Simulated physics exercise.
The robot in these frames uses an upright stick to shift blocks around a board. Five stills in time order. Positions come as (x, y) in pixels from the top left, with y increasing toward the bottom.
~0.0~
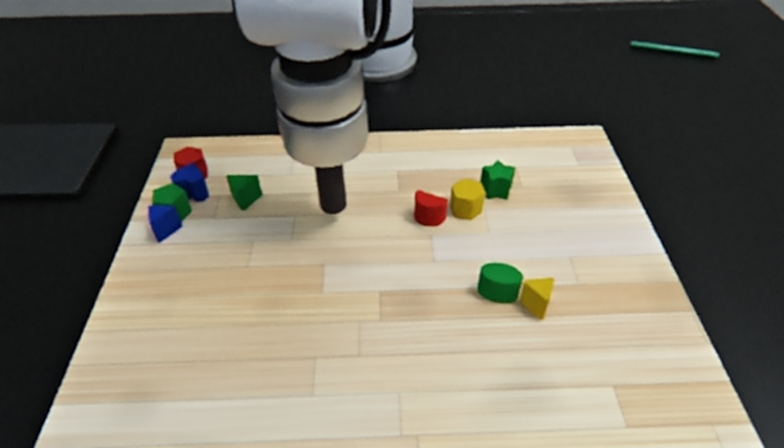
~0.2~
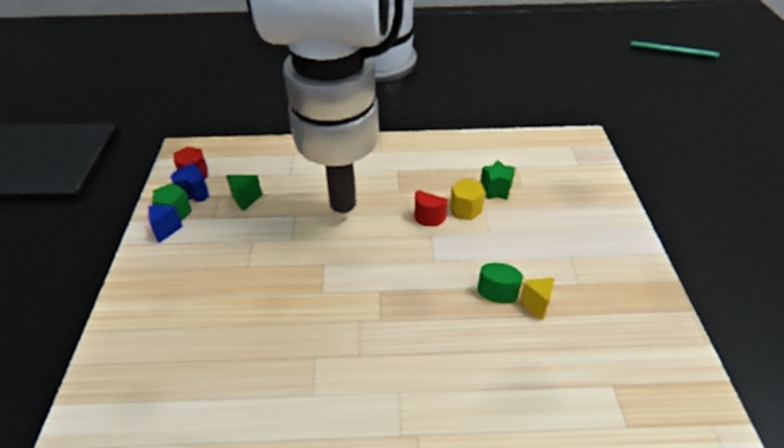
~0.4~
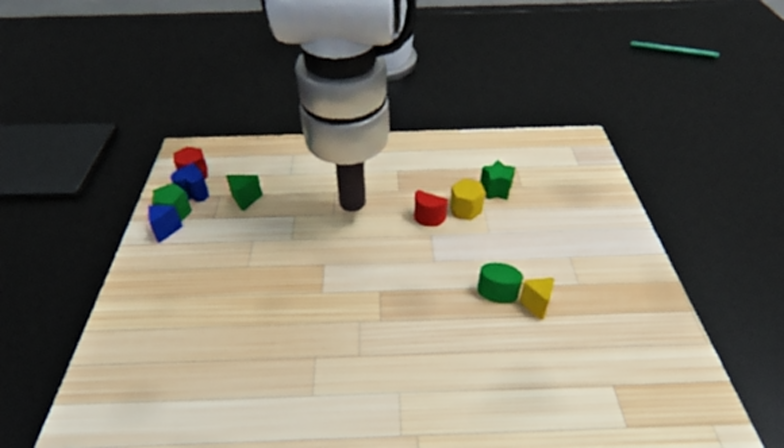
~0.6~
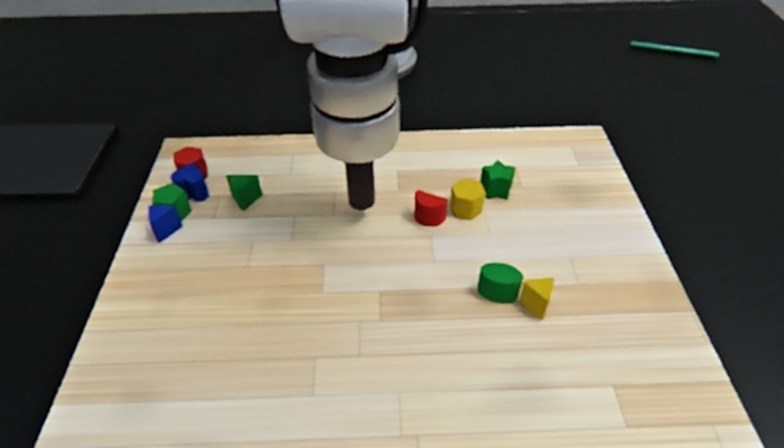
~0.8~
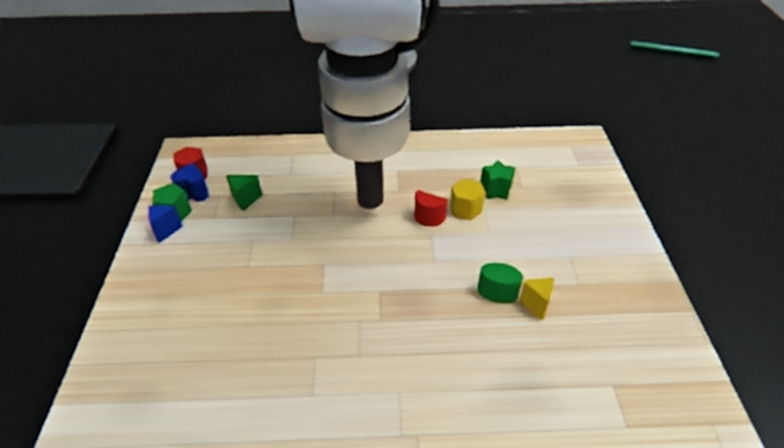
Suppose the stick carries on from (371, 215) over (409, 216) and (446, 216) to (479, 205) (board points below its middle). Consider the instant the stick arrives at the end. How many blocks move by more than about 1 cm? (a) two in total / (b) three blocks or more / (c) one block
I'll go with b - three blocks or more.
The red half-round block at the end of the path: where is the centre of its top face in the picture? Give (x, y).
It is going to be at (485, 207).
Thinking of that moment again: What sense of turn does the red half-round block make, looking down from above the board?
If we look at it from overhead, the red half-round block pivots clockwise.
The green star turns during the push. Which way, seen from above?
The sense of turning is anti-clockwise.
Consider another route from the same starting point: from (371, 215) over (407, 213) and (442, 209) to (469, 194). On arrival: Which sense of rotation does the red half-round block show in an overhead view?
It swings round clockwise.
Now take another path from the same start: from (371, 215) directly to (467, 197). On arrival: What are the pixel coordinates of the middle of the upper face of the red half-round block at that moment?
Somewhere near (451, 201).
The first path, step by step. One third of the way, stick at (410, 203); red half-round block at (438, 199).
Two thirds of the way, stick at (448, 202); red half-round block at (474, 206), turned 25° clockwise; yellow hexagon at (482, 188), turned 30° anticlockwise.
At the end, stick at (480, 191); red half-round block at (485, 207), turned 55° clockwise; yellow hexagon at (512, 186); green star at (514, 167), turned 65° anticlockwise.
